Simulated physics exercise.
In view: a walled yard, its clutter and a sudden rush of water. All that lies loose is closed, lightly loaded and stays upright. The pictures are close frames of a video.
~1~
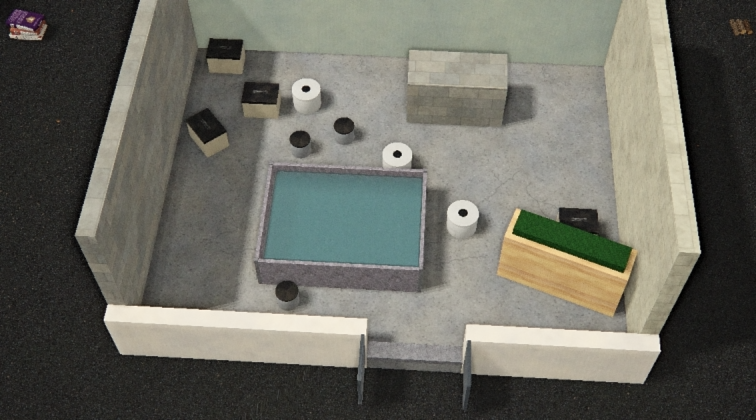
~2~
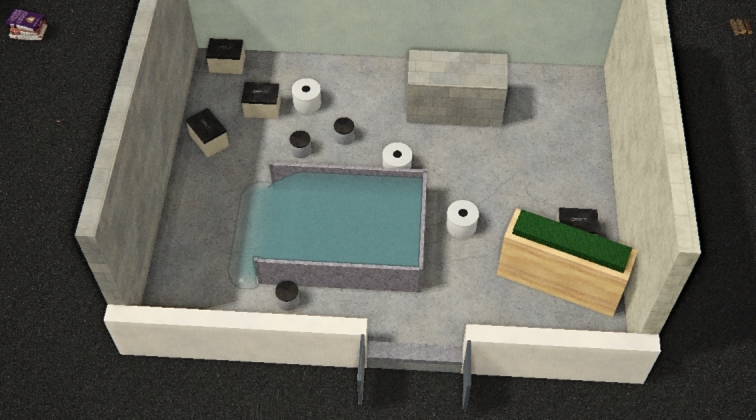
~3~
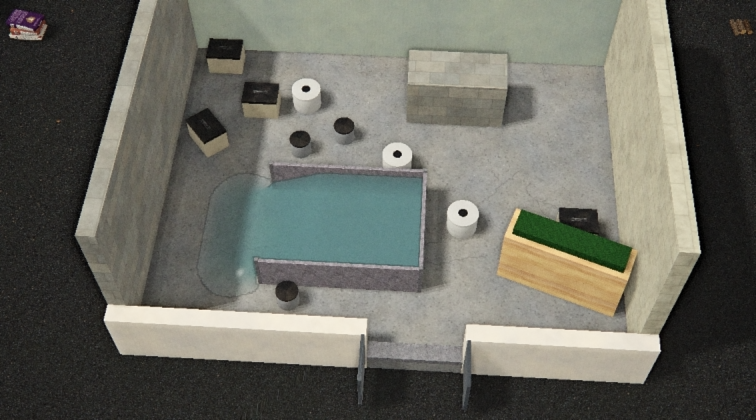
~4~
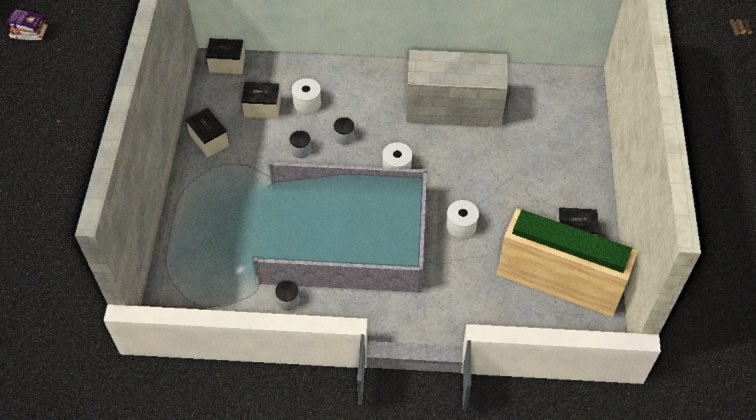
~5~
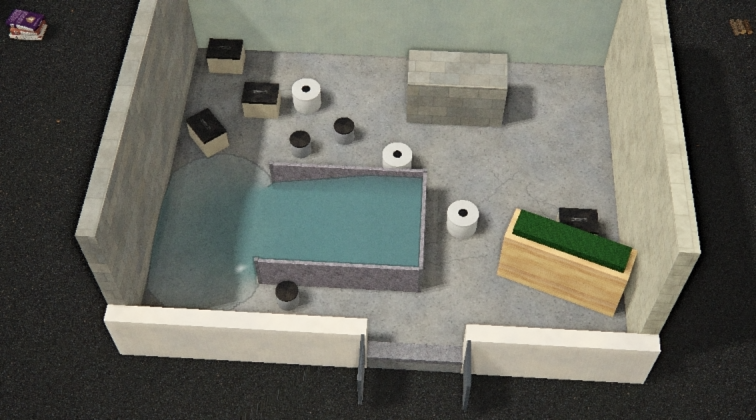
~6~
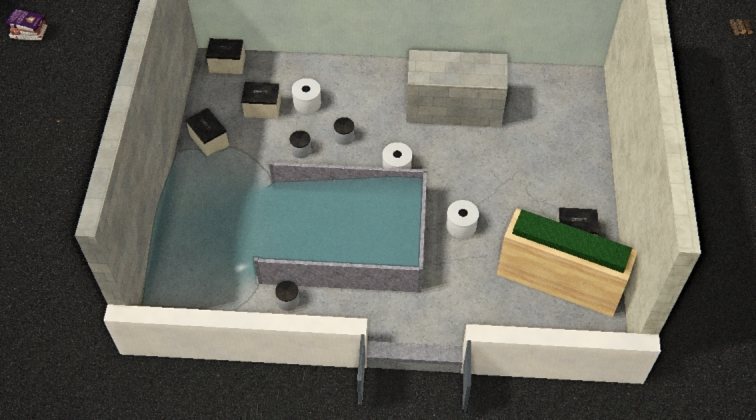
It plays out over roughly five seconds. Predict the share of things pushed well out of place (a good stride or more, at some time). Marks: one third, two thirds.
Share: From one to two thirds.
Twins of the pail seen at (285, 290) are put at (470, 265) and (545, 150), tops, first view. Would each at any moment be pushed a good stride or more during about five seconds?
In that order: Less than that, less than that.
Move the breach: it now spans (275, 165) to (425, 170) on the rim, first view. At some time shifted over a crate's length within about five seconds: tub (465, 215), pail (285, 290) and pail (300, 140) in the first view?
As listed: Short of that, under that, moved that far.
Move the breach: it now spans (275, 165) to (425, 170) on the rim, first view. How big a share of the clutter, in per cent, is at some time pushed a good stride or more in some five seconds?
Some 70 per cent.
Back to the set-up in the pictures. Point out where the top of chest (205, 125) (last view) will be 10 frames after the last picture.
Around (242, 81).
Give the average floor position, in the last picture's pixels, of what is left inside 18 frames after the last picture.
Roughly at (374, 151).
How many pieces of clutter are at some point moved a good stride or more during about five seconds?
It comes to 5.
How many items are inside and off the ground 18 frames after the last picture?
The number is 3.
A moment on, 0 of 10 are well off their spots; 0 afloat.
Next, 1 of 10 are well off their spots; 0 afloat.
Later, 4 of 10 are well off their spots; 3 afloat.
In the end, 5 of 10 are well off their spots, and 5 have been at some point; 5 afloat.
